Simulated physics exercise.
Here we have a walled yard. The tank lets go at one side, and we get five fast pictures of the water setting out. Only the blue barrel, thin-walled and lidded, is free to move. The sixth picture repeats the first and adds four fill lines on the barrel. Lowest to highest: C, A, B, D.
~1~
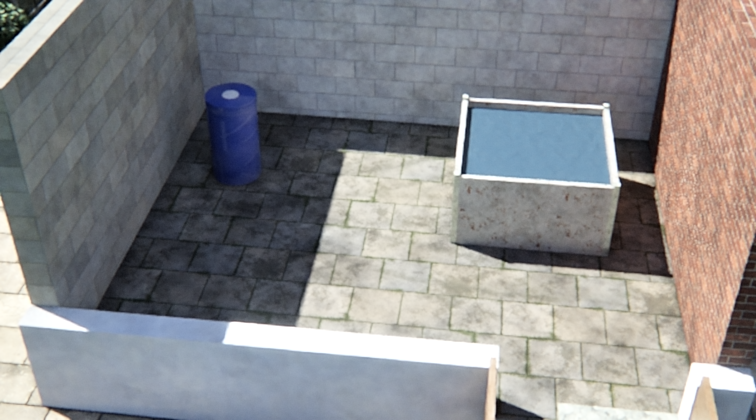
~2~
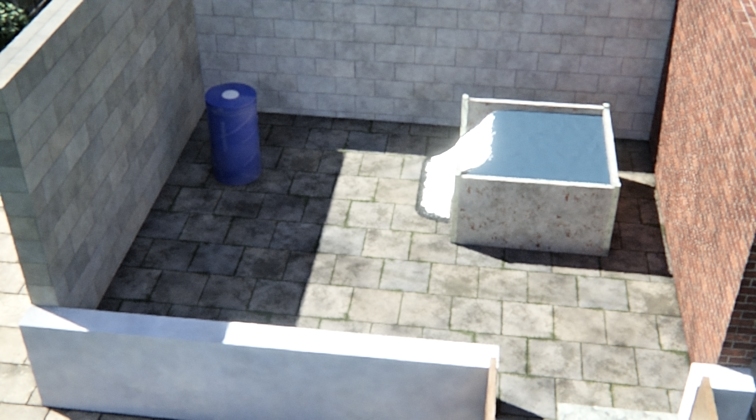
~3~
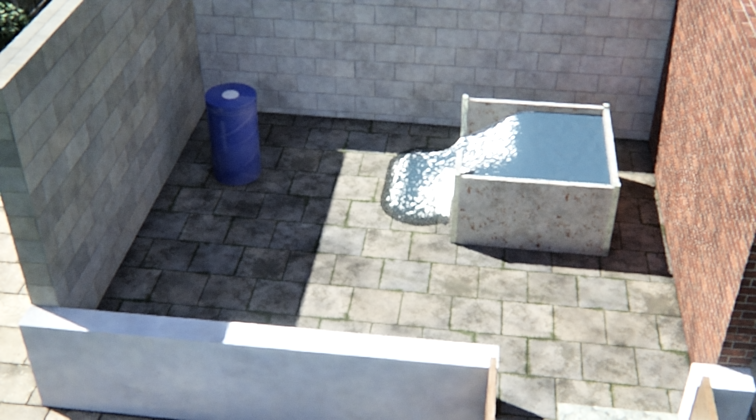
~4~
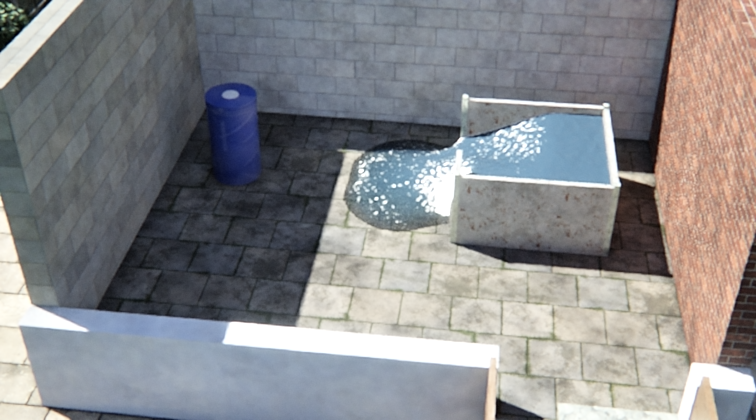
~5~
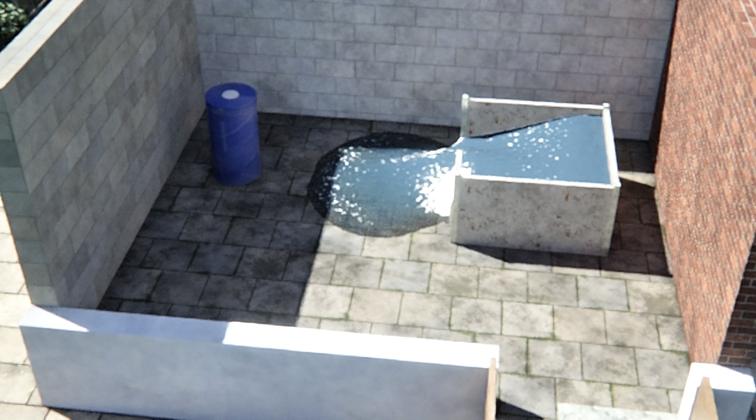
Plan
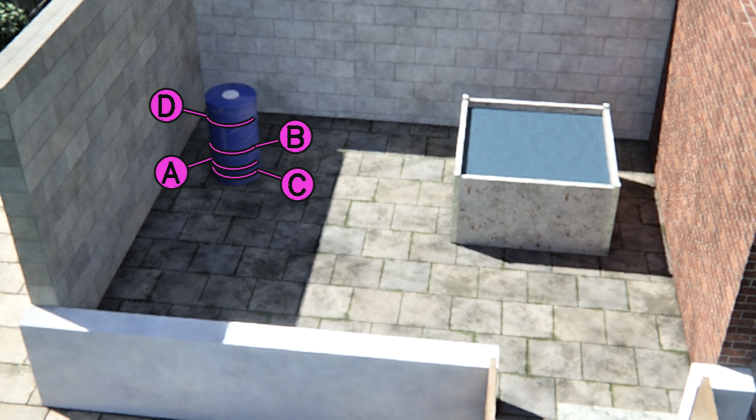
The footage shows a walled, paved yard with a full water tank on the right and a blue barrel on the left; water pours from the tank's left side and spreads leftward across the paving while the barrel stays still.
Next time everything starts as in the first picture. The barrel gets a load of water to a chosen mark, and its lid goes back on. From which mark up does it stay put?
Take B.
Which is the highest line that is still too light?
A it is.
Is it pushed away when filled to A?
Yes, that goes wrong.
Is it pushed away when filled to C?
Yes, that goes wrong.
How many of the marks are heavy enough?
Two.
On the marked copy, A at (230, 168); B at (228, 153); C at (231, 177); D at (225, 125); from the bottom up C, A, B, D.
For line A, it is pushed about its own width away.
For line B, it does not move.
For line C, it is pushed about 5 times its own width away.
For line D, it does not move.
